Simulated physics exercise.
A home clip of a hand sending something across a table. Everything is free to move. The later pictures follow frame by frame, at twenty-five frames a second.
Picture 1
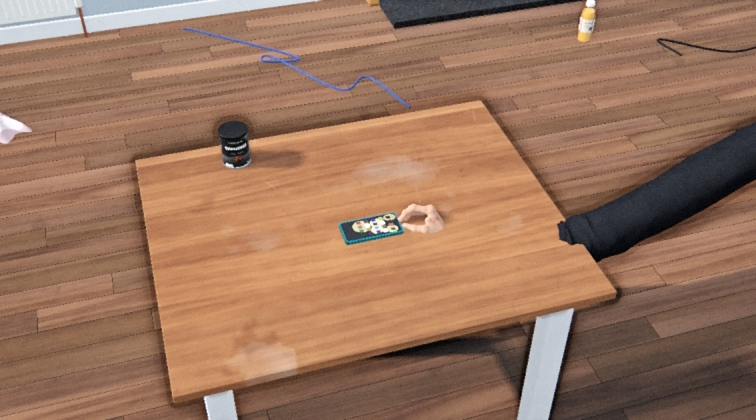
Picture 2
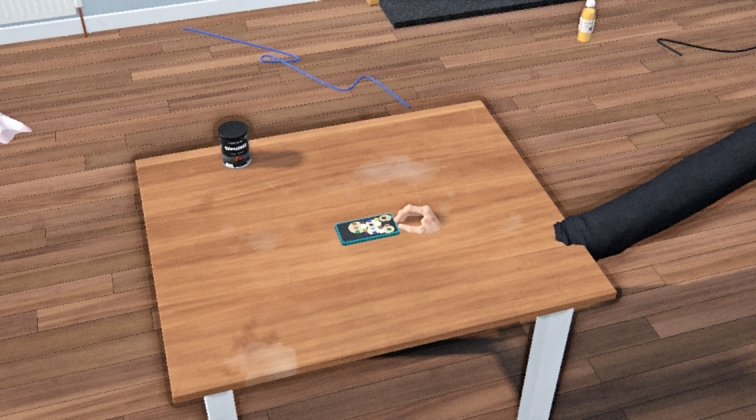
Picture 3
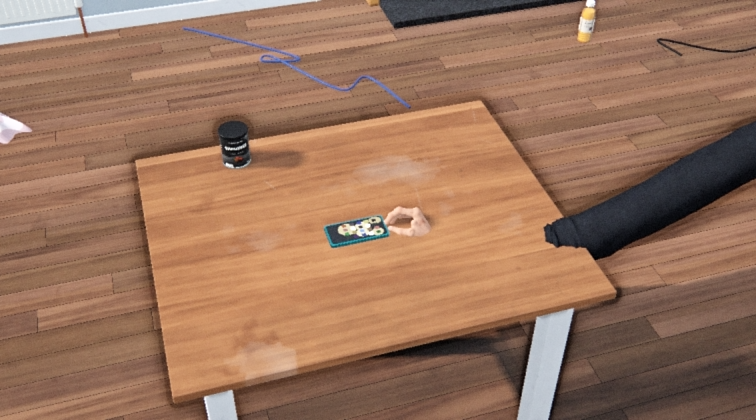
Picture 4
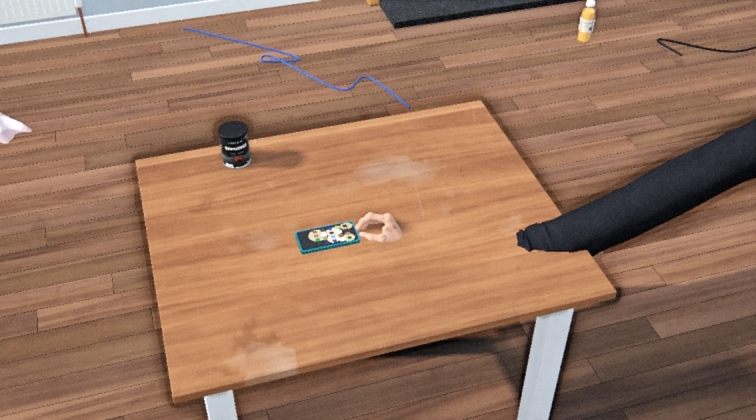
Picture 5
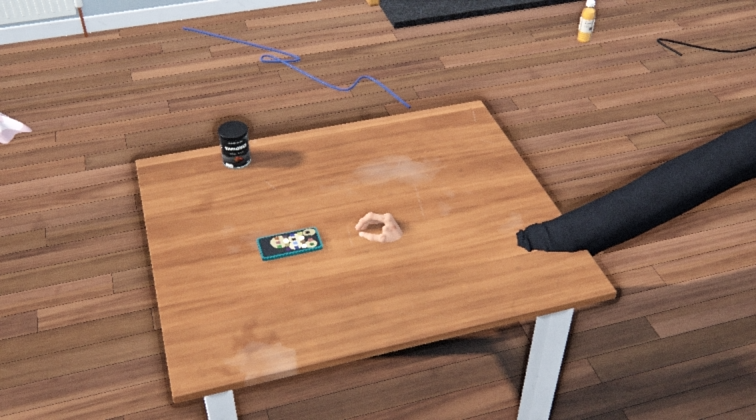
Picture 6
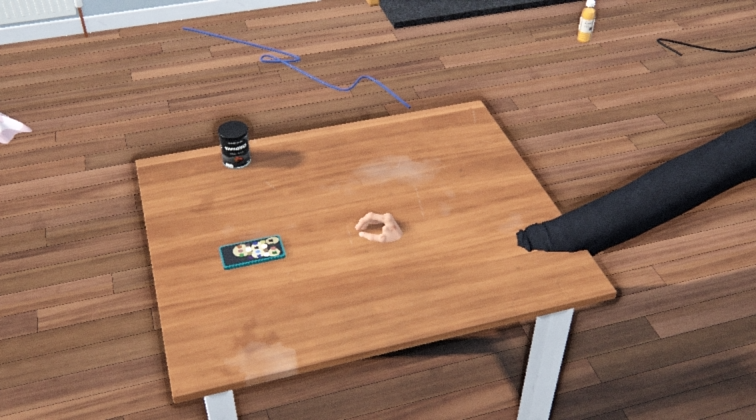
At the start, a hand at the end of a dark sleeve is at the right edge of a turquoise phone on a wooden table, near a black jar. The hand pushes the phone left, then stays still while the phone slides farther left and slightly toward the viewer.
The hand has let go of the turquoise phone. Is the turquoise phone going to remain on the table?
The turquoise phone goes over the edge.
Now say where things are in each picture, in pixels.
Under the hand; turquoise phone (371, 229), in the first frame.
Under the hand; turquoise phone (367, 229), in the second frame.
Under the hand; turquoise phone (357, 231), in the third frame.
Turquoise phone (328, 237), in the fourth frame.
Turquoise phone (290, 244) moved about its own width, in the fifth frame.
Turquoise phone (252, 252) moved about its own width, in the sixth frame.
Then, 0.20 s later than the last frame, turquoise phone now off the table.
Then, 0.40 s later than the last frame, things are still on the move.
Then, 0.60 s later than the last frame, as before.
When it is over, off the table, turquoise phone.
